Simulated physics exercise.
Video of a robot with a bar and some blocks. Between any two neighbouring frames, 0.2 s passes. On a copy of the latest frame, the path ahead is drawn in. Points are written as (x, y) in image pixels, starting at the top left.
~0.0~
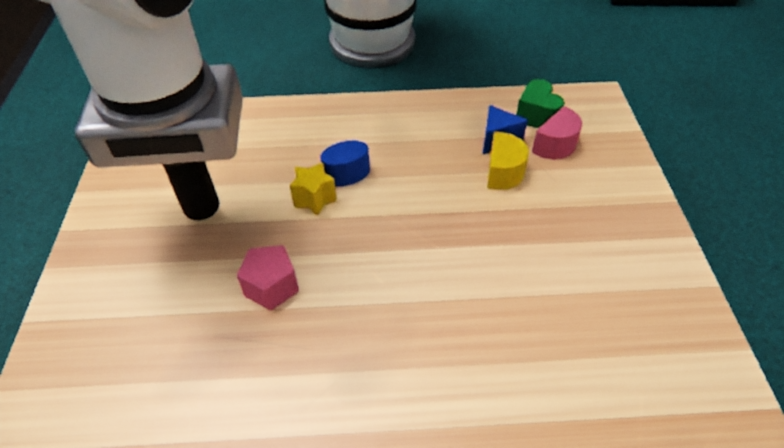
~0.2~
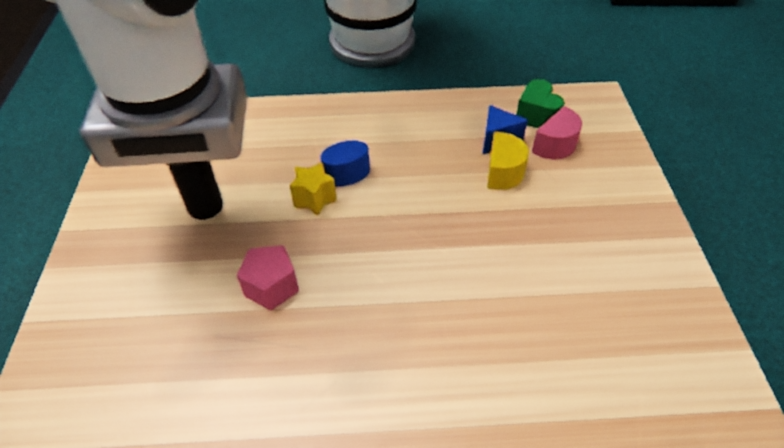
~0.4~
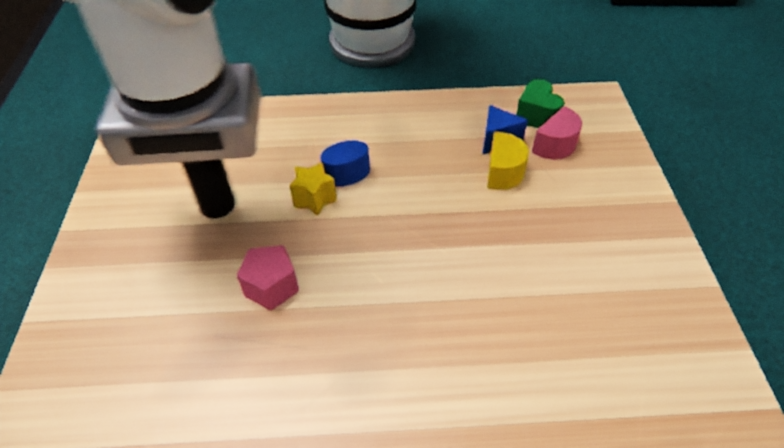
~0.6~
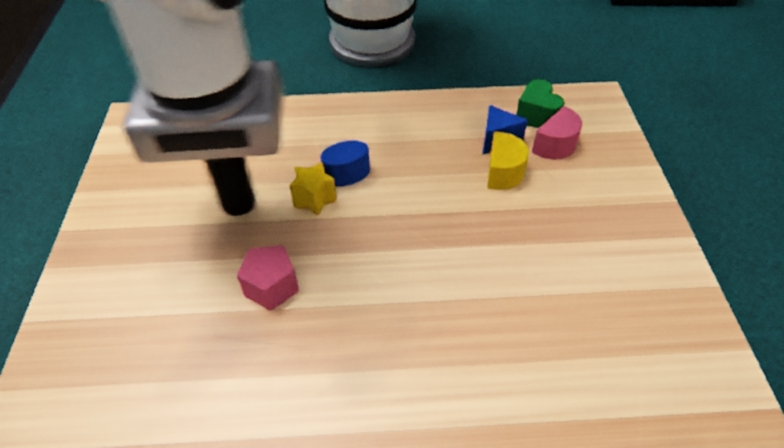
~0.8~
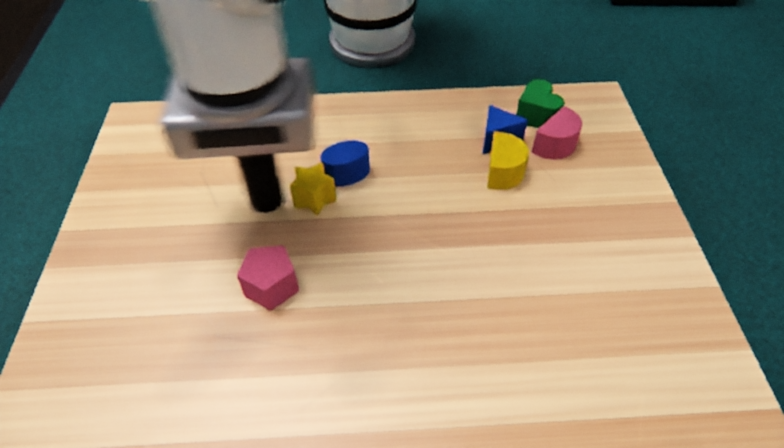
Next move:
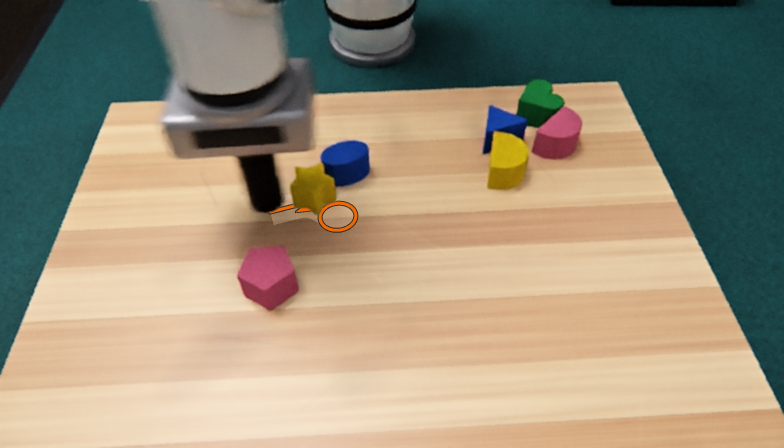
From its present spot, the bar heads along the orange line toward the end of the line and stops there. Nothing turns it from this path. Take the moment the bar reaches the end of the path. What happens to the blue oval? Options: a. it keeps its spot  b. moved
The correct letter is b.
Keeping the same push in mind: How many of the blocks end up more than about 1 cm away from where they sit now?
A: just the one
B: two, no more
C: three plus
Choice B: Two, no more.
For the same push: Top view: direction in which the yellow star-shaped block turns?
Rotation: Counter-clockwise.
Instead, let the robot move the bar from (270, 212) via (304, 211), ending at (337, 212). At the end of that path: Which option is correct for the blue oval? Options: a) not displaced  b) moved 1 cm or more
The one that fits is b, moved 1 cm or more.
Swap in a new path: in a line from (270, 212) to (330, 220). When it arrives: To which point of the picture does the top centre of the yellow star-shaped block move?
Just about (339, 174).
Drawn move, from (270, 212) through (295, 206) and (319, 206) to (338, 217).
What follows on the original path. Halfway along, bar at (306, 193); yellow star-shaped block at (333, 166), turned 40° anticlockwise; blue oval at (353, 145), turned 15° clockwise.
At the end, bar at (337, 206); pink pentagonal block still; yellow star-shaped block at (347, 169), turned 70° anticlockwise; blue oval at (355, 143).
